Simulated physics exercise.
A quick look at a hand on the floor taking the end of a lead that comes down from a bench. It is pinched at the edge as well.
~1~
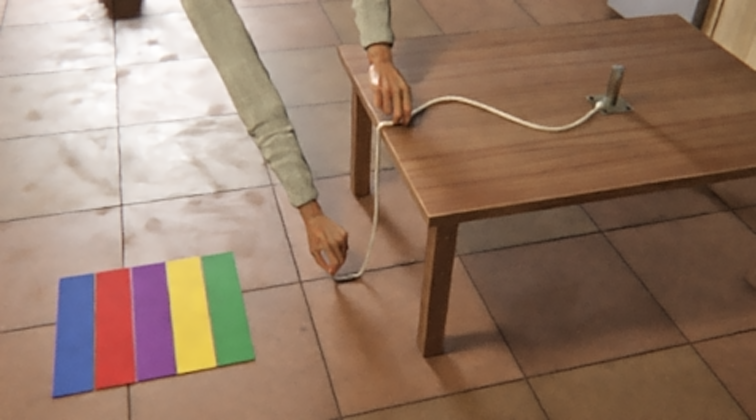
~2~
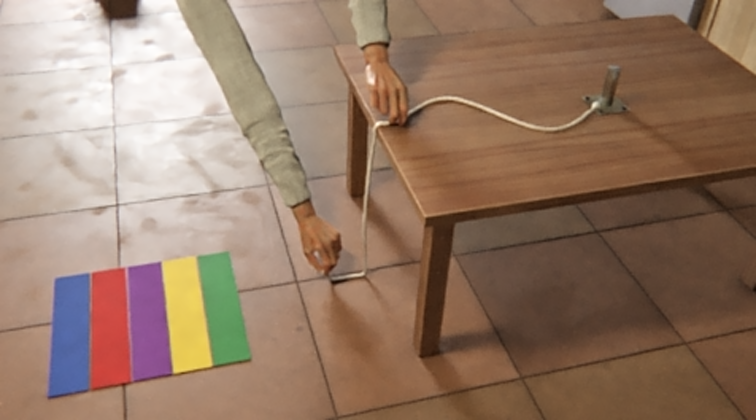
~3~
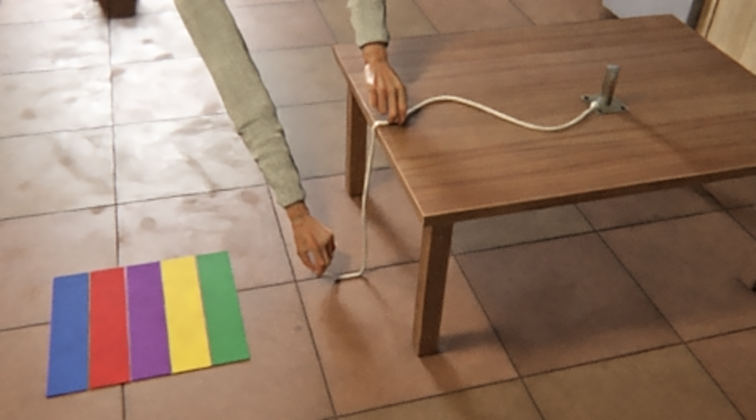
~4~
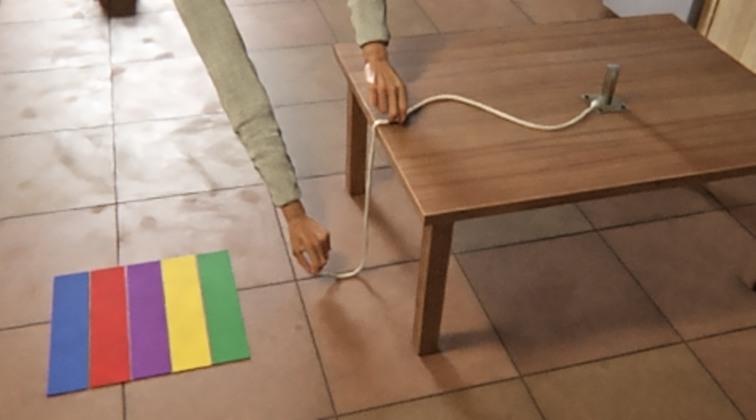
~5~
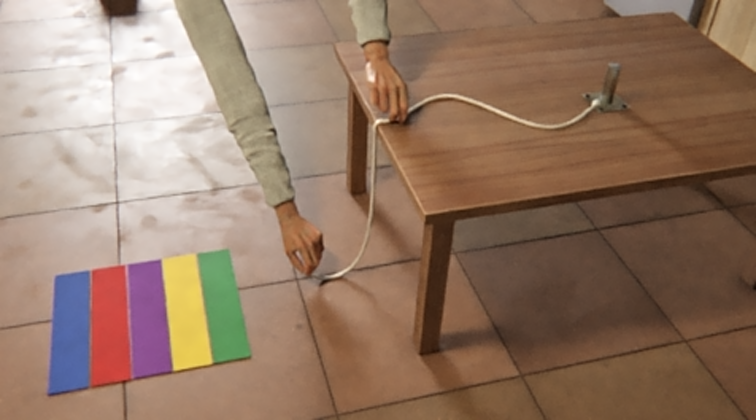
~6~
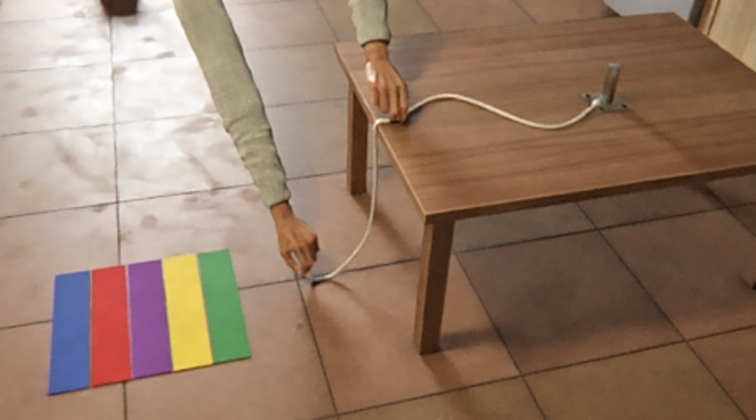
A hand on the floor draws the end of a white cord slightly to the left.
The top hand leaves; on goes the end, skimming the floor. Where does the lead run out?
It gets as far as the purple strip.
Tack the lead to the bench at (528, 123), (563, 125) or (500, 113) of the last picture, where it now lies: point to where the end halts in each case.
About (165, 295), (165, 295) and (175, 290).
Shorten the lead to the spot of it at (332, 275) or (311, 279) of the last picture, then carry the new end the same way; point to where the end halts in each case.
Near (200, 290) and (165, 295).
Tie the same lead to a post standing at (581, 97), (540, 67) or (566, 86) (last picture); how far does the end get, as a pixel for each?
The places are (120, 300), (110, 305) and (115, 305).
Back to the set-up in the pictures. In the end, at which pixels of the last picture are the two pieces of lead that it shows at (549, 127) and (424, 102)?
The first at (524, 109), the second at (388, 121).
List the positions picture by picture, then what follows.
The first picture shows end (330, 271); green (233, 341); yellow (194, 348); purple (155, 355); red (115, 362); blue (74, 370).
The second picture shows end (323, 271); lead through (580, 120) (509, 119) (435, 100) (376, 129) (366, 198) (365, 258).
The third picture shows end (317, 271).
The fourth picture shows end (313, 271); lead through (579, 119) (508, 117) (434, 99) (375, 128) (368, 197) (365, 256).
The fifth picture shows end (306, 271).
The sixth picture shows end (300, 272); lead through (580, 118) (509, 116) (435, 98) (376, 127) (374, 195) (354, 255).
Soon after, end near (225, 285); over green.
Then, end near (174, 293); over yellow.
At full stretch, end near (145, 298); over purple. The purple one.
